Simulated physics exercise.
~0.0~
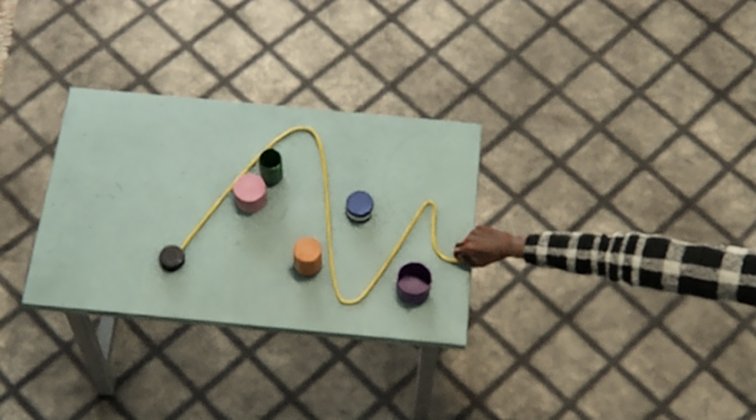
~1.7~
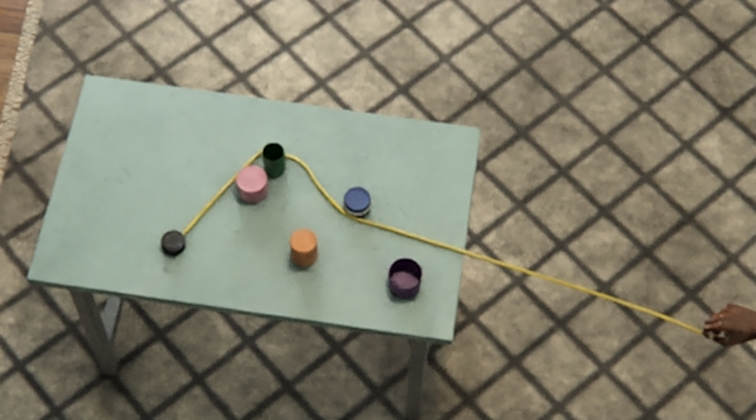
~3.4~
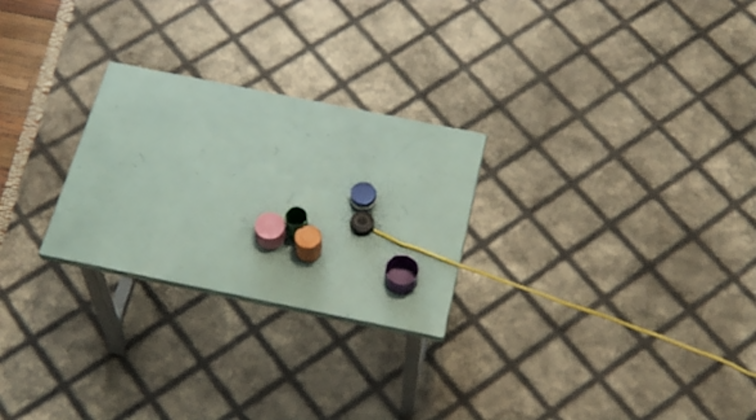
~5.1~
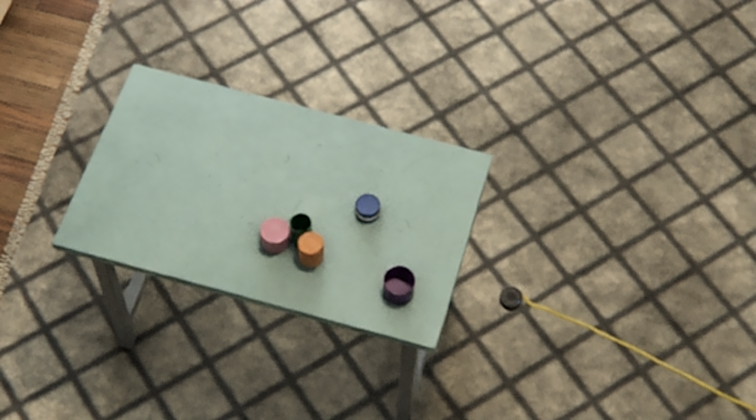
A hand pulling a yellow lead rightward, dragging a black disc off a table and shifting the green and pink containers.
